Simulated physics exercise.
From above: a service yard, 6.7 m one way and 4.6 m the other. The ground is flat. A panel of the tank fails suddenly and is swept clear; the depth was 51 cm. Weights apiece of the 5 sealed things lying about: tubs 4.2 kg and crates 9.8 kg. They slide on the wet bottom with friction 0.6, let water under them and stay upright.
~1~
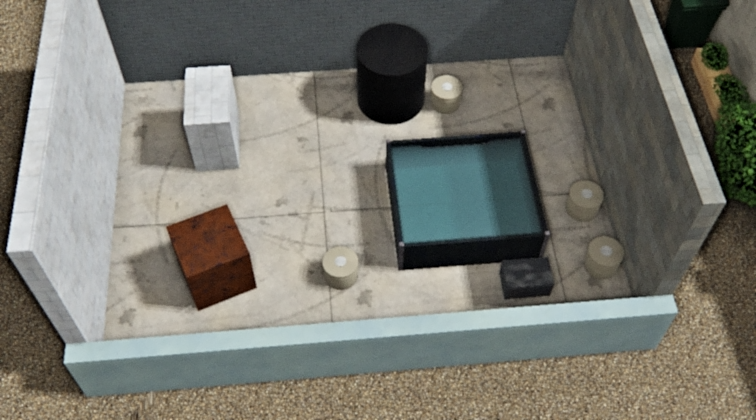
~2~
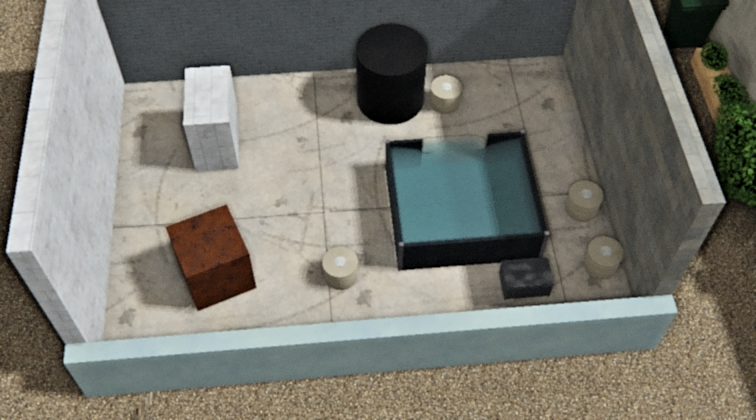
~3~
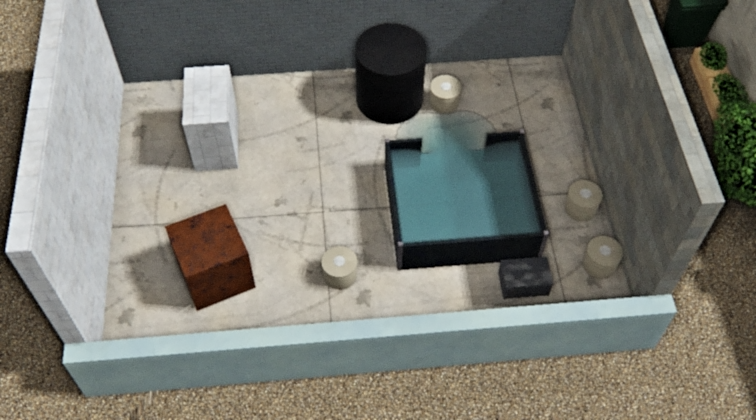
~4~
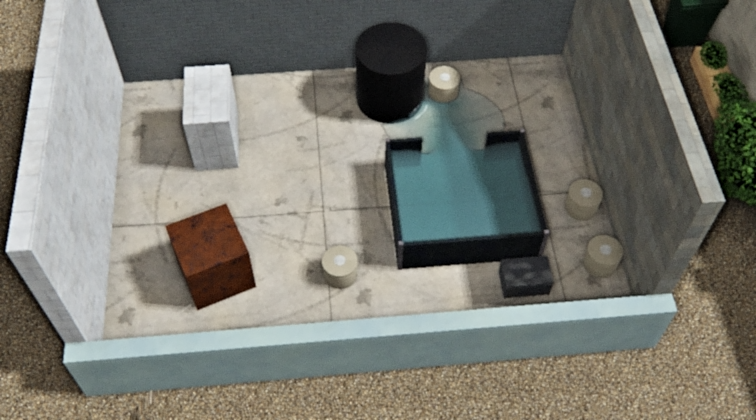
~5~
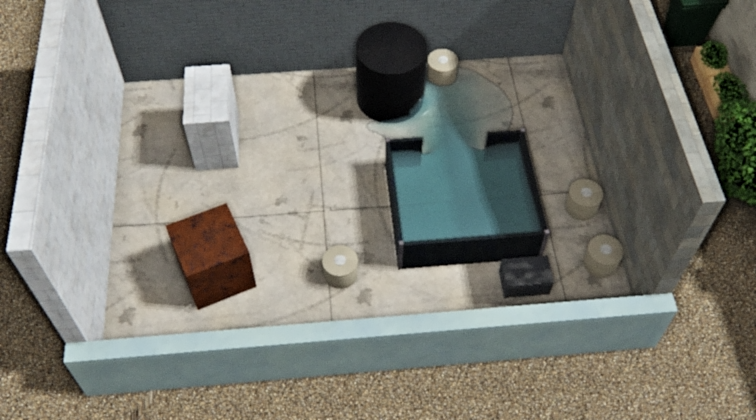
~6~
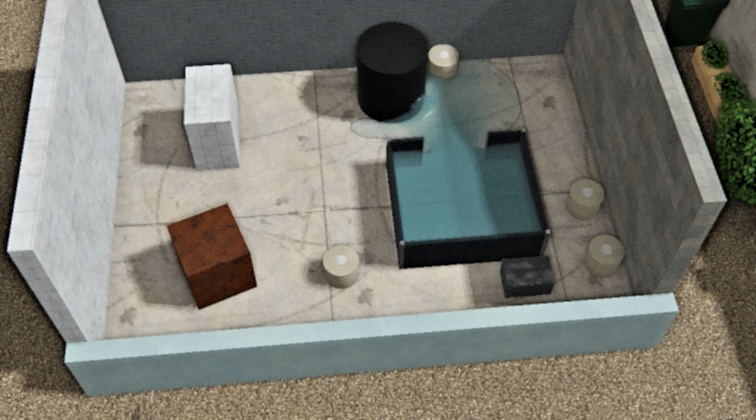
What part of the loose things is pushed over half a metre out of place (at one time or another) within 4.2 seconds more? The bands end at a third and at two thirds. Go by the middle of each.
Share: Between one and two thirds.
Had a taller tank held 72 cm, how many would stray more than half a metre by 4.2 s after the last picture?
Then 4.
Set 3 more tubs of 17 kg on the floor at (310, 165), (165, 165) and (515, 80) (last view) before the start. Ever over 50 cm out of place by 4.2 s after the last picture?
In turn: Short of it, under, past it.
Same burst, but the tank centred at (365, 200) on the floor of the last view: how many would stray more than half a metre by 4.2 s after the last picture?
Then 1.
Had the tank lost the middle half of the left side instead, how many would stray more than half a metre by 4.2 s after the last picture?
Then 1.
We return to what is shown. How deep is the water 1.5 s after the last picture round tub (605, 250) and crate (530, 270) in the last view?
About 0 and 0 cm.
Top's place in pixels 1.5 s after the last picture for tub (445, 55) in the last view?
Near (479, 55).
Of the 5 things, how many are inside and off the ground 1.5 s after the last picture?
1 of them.
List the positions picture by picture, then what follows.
In the first picture, a tub at (447, 87) rests on the ground; a tub at (340, 262), on the bottom; water covers 3.0 m2; 0 of 5 have shifted.
In the second picture, a tub at (447, 87) rests on the ground; a tub at (340, 262) rests on the ground; water covers 3.4 m2; 0 of 5 have shifted.
In the third picture, a tub at (446, 87), on the bottom; a tub at (339, 261) rests on the ground; 4.0 m2 under water; 0 of 5 have shifted.
In the fourth picture, a tub at (445, 78), on the bottom, 16 cm from its start; a tub at (340, 261), on the bottom; water covers 4.5 m2; 1 of 5 have shifted.
In the fifth picture, a tub at (443, 60) rests on the ground, 49 cm from its start; a tub at (340, 260) rests on the ground; water covers 5.1 m2; 1 of 5 have shifted.
In the sixth picture, a tub at (444, 55) rests on the ground, 58 cm from its start; a tub at (341, 260), on the bottom; 5.7 m2 under water; 1 of 5 have shifted.
Then, 0.4 s after the last picture 1 of 5 are over 50 cm from their spots; 1 afloat.
Then, 1.5 s after the last picture 1 of 5 are over 50 cm from their spots; 1 afloat.
Then, 2.8 s after the last picture 2 of 5 are over 50 cm from their spots; 2 afloat.
Then, 4.2 s after the last picture 2 of 5 are over 50 cm from their spots, and 3 have been at some point; 3 afloat.
